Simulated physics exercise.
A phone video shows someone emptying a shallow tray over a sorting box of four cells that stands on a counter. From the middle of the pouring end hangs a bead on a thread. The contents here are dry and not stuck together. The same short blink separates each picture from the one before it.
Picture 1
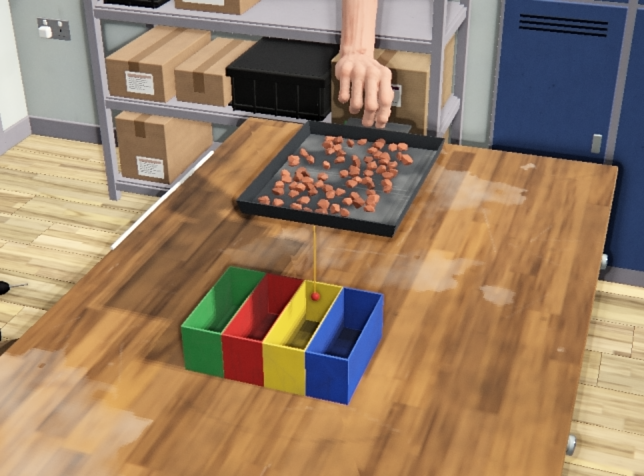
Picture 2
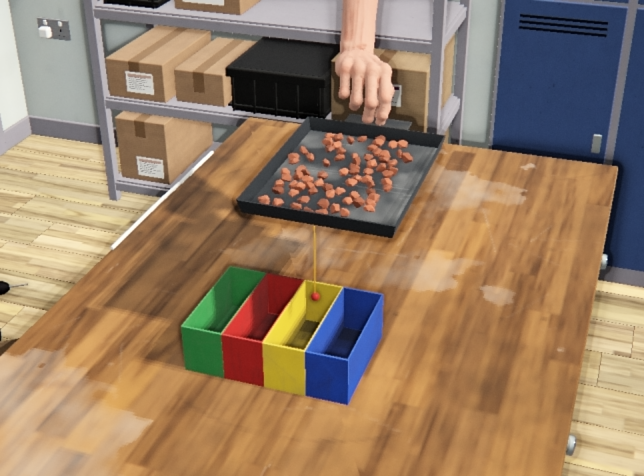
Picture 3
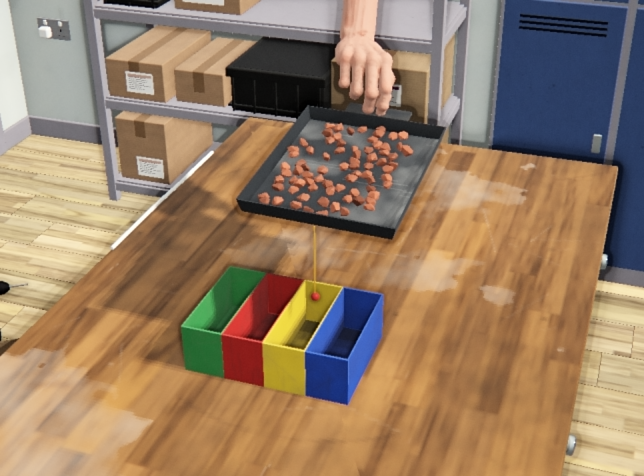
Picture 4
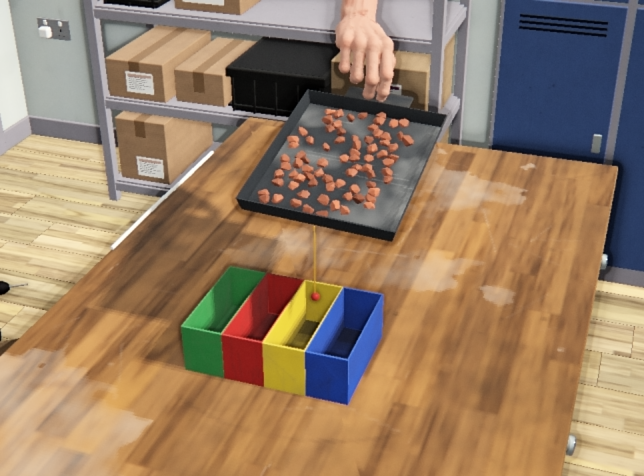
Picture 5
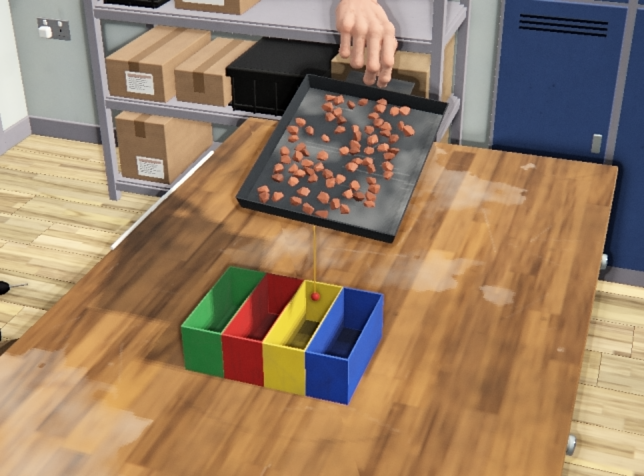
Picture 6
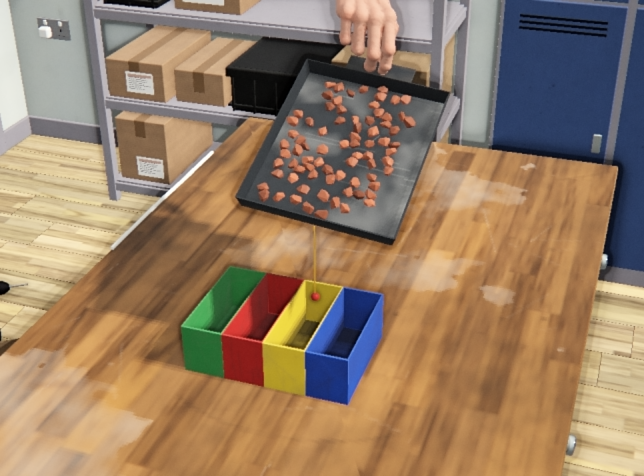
The video shows a hand gradually raising the far edge of a dark tray of reddish chunks above a green, red, yellow and blue sorting box, steepening its tilt toward the near edge, whose right corner dips slightly.
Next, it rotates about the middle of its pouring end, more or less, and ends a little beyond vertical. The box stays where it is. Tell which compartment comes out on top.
It is blue that comes out on top.
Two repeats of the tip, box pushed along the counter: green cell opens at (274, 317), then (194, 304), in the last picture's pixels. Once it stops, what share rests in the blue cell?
Roughly 30 per cent, and 20 per cent.
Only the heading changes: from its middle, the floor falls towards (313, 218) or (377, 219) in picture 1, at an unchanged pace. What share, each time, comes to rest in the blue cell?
In turn some 20 and 30 per cent.
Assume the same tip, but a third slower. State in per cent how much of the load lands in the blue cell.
It would come out near 40 per cent.
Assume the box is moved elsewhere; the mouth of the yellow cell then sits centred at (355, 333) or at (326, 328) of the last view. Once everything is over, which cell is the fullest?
Taking the two placings in order, you'd get that yellow cell and then the blue cell.
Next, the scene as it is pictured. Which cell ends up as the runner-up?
Second is the yellow cell.
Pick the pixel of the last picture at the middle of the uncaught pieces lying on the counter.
Roughly at (396, 396).
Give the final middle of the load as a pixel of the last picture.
(364, 381).
Just after the last frame, tray tipped steeply; almost all on the tray; about a tenth falling or outside the box.
A moment on, tray tipped past a quarter turn; roughly a third on the tray; about a tenth in the blue cell; just a few in the yellow cell; just a few in the red cell; roughly half falling or outside the box.
Further on, tray tipped past a quarter turn; roughly a quarter in the blue cell; about a tenth in the yellow cell; just a few in the red cell; roughly half falling or outside the box.
When it is over, tray tipped past a quarter turn; roughly a quarter in the blue cell; about a tenth in the yellow cell; just a few in the red cell; not one in the green cell; roughly half outside the box.
